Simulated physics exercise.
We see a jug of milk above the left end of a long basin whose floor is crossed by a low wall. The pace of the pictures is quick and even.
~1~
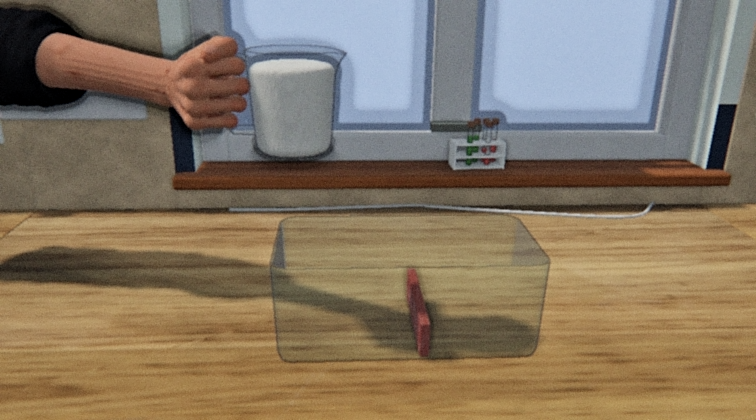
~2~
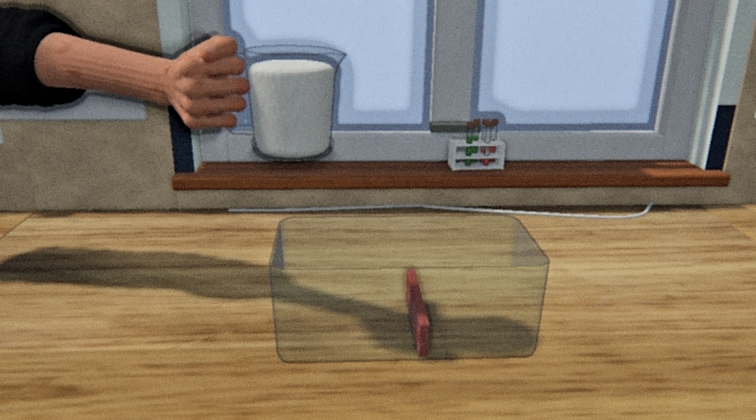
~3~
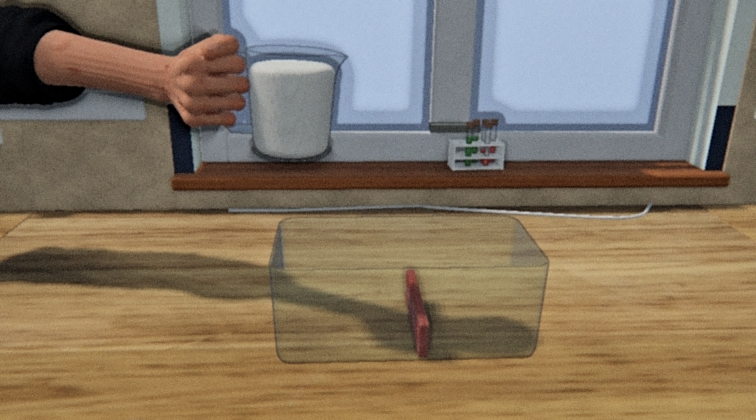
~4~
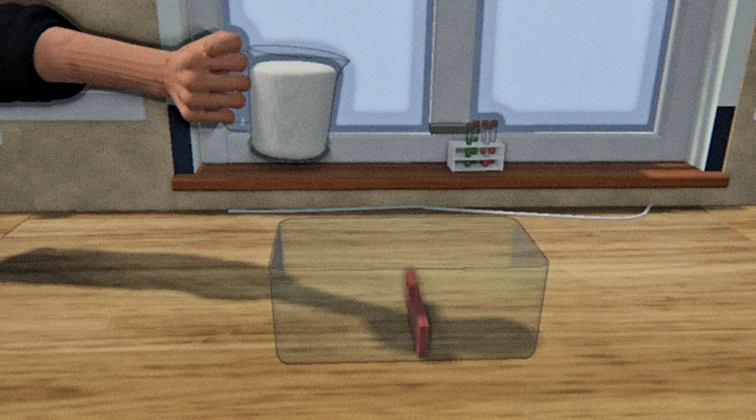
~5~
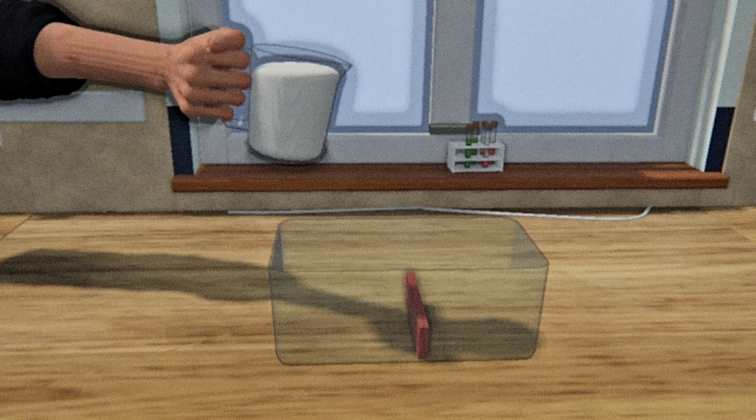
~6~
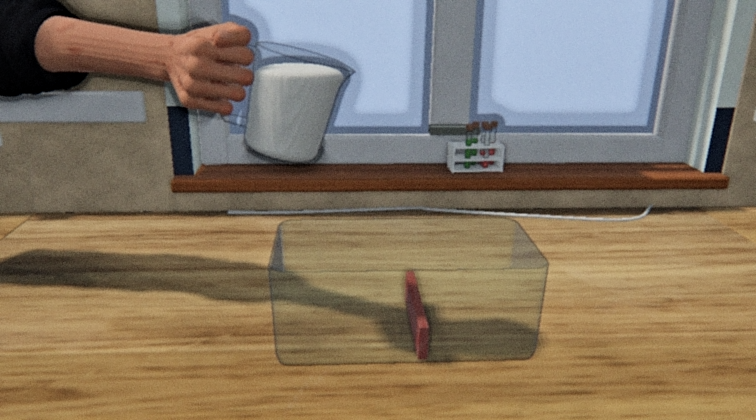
At first, a hand at the left holds a clear jug of white milk upright above the left end of a see-through basin with a low red wall across its floor. The hand then slowly turns, and the jug leans slightly to the right, its tilt growing while the basin stays still.
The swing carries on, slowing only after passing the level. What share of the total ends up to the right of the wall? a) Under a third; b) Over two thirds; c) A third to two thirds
c, A third to two thirds.
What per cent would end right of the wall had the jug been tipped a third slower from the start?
Roughly 55 percent.
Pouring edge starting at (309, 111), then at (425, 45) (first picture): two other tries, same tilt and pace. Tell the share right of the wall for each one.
5 % and 90 %.
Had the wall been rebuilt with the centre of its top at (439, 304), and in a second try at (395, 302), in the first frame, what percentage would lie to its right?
About 10 and 90 per cent.
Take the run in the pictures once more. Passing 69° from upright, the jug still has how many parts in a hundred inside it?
Still holding around 75 %, give or take.
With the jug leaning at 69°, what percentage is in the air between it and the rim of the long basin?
It's close to 20 per cent.
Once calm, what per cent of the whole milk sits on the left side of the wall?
About 50 per cent.
A moment on, the jug is tipped part way and 77 per cent is still to pour, 3 is left of the wall and 1 right of it.
Next, the jug is tipped on its side and 27 per cent is still to pour, 14 is left of the wall and 34 right of it.
Then the jug is tipped right over and 3 per cent is still to pour, 42 is left of the wall and 49 right of it.
Later the jug is tipped right over and 0 per cent is still to pour, 48 is left of the wall and 50 right of it.
At rest 49 per cent lies left of the wall, 50 right of it and 1 outside.
